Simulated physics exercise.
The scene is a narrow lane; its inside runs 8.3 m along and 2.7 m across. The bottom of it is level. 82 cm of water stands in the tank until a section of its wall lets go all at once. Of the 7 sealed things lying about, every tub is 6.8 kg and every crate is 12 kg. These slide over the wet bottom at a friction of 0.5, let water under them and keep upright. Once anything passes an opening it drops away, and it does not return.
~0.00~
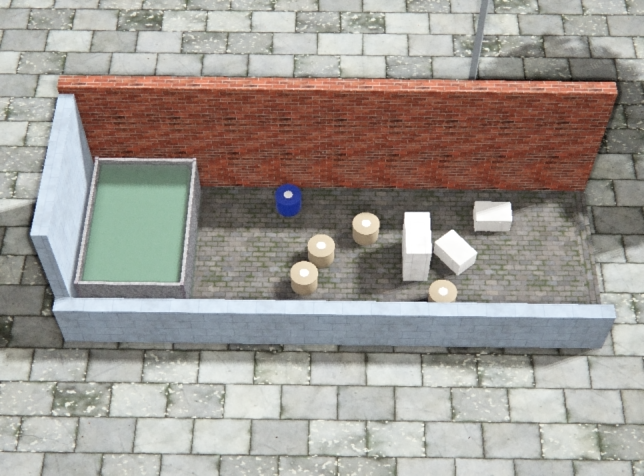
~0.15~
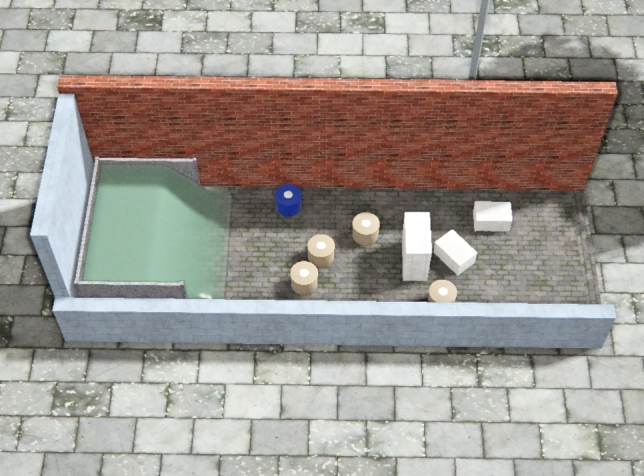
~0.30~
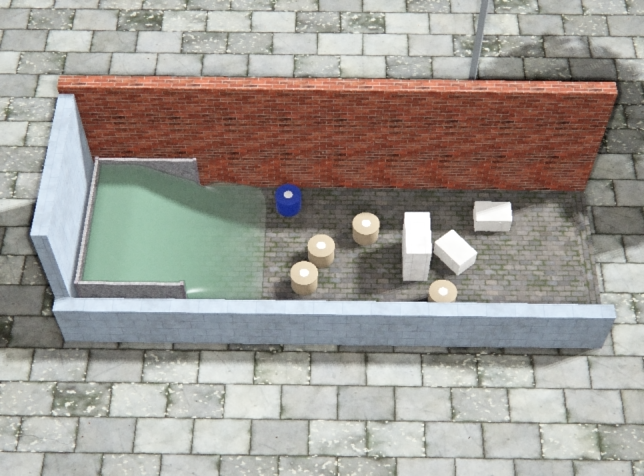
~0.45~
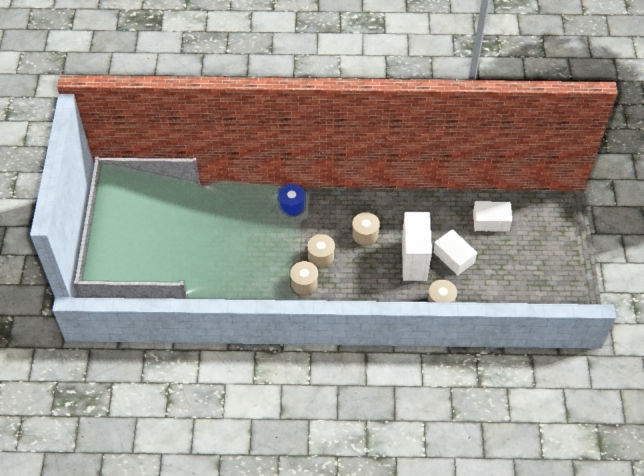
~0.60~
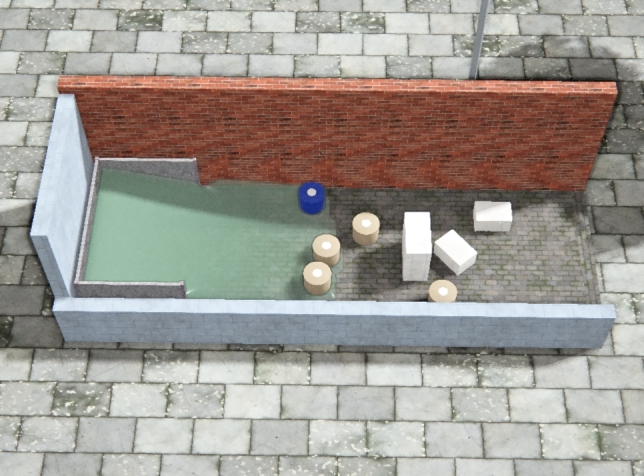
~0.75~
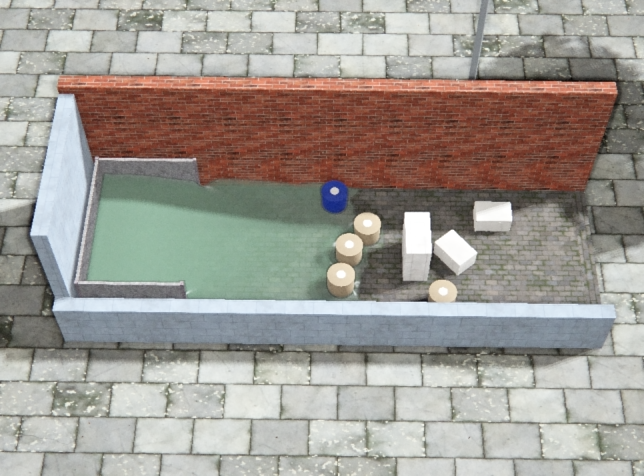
In a walled lane, green water spreads rightward and pushes a blue tub and two tan ones.
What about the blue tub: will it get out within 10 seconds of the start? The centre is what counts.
It breaks free in time.
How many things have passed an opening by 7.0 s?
The number I get is 6.
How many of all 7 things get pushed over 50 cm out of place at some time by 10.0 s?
7.
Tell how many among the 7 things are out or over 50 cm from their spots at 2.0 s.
By my reckoning, 6.
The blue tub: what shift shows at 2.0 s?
Roughly 500 centimetres by that point.
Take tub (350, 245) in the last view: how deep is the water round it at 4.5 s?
About 11 cm.
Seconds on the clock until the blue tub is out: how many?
Roughly 2.0 s, I'd say.
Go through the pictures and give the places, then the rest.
The first frame shows the blue tub at (288, 195) rests on the ground; 3.7 m2 under water; 0 of 7 have shifted.
The second frame shows the blue tub at (288, 195) rests on the ground; 5.3 m2 under water; 0 of 7 have shifted.
The third frame shows the blue tub at (288, 195) rests on the ground; 6.9 m2 under water; 0 of 7 have shifted.
The fourth frame shows the blue tub at (292, 195), on the bottom, 6 cm from its start; 8.4 m2 under water; 1 of 7 have shifted.
The fifth frame shows the blue tub at (312, 192) rests on the ground, 41 cm from its start; 9.6 m2 under water; 3 of 7 have shifted.
The sixth frame shows the blue tub at (335, 191), on the bottom, 80 cm from its start; 11.1 m2 under water; 3 of 7 have shifted.
After 2.0 s the blue tub is near (578, 194), 5.0 m from its start, aground; 0 of 7 are out; 2 afloat.
After 4.5 s the blue tub has gone out; 5 of 7 are out; 2 afloat.
After 7.0 s the blue tub has gone out; 6 of 7 are out; 1 afloat.
After 10.0 s the blue tub has gone out; 7 of 7 are out; 0 afloat.
